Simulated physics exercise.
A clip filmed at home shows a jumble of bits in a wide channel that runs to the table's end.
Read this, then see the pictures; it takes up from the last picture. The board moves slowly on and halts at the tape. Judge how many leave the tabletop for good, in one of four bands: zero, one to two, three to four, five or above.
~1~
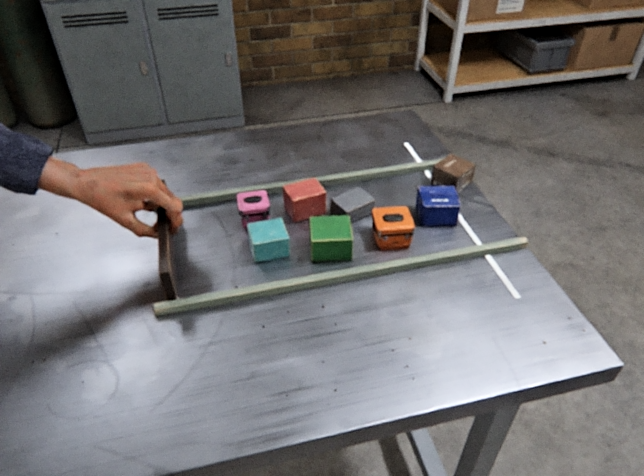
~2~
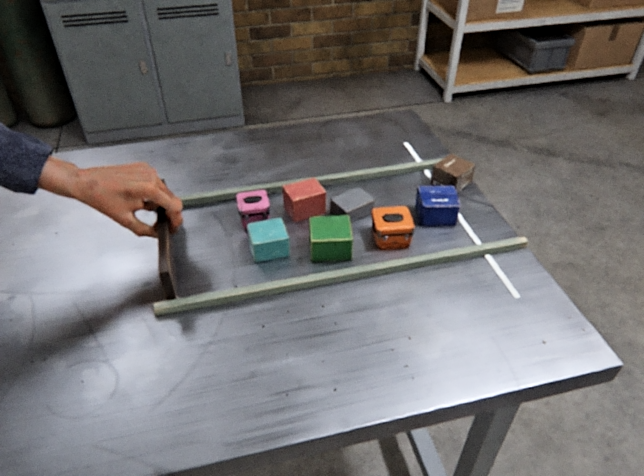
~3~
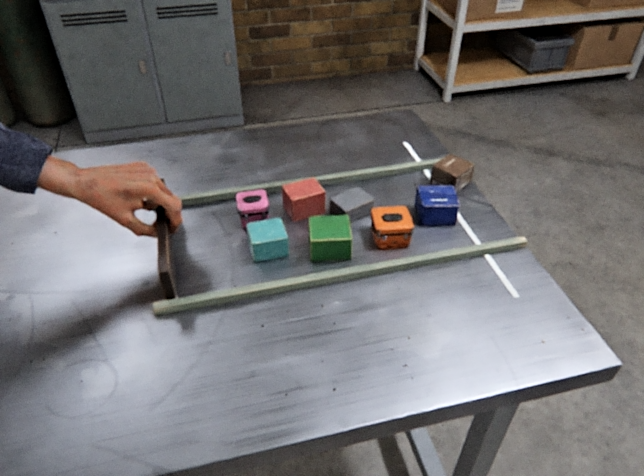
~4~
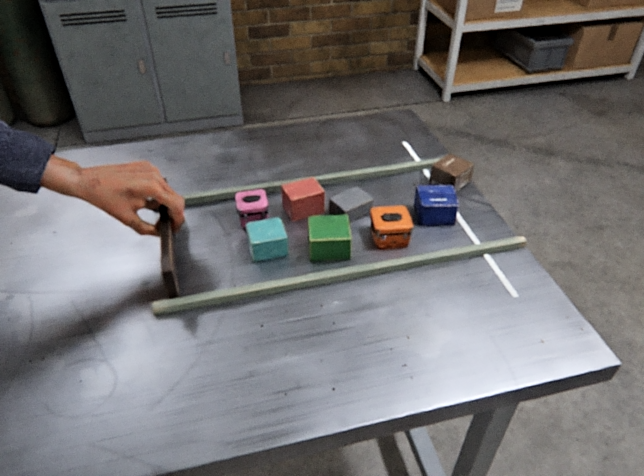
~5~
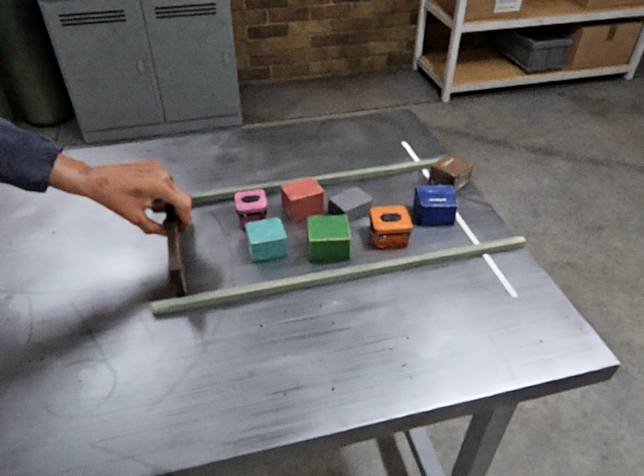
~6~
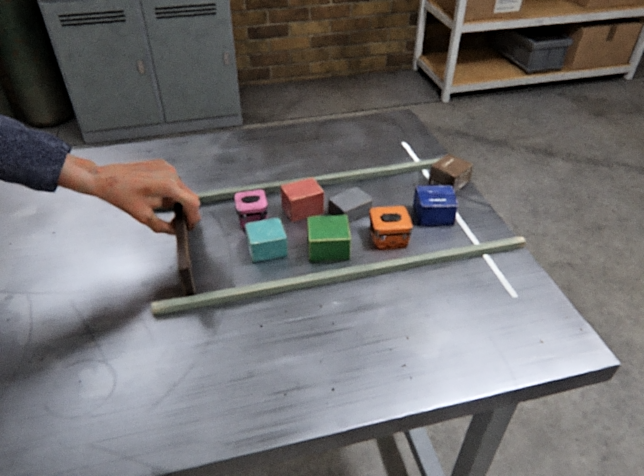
That falls in the band five or above.
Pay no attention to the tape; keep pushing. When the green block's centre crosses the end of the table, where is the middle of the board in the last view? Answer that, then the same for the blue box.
The middle is at (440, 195) when it's the green block, and at (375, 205) when it's the blue box.
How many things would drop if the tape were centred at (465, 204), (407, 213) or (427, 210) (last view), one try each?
Try by try, 6, 1 and 4.
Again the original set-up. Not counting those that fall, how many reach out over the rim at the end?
0, I think.
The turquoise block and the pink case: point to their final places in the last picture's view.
Result: One about (474, 206), other about (452, 179).
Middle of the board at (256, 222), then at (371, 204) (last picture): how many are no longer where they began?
I make it 2 at the first spot and 7 at the other.
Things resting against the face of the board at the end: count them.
It's 2.
Soon after, none off yet; brown box at rest near (451, 174); blue box at rest near (435, 206); orange case at rest near (390, 227).
Then, none off yet; brown box at rest near (451, 174); blue box moved about its own width near (460, 199); orange case moved about its own width near (439, 219).
Further on, one off so far; brown box moved about its own width near (469, 169); blue box falling near (504, 247); orange case moved well along near (506, 212).
By the end, the number that fall off is five or more; fallen, red block, green block, grey block, orange case, blue box and brown box.
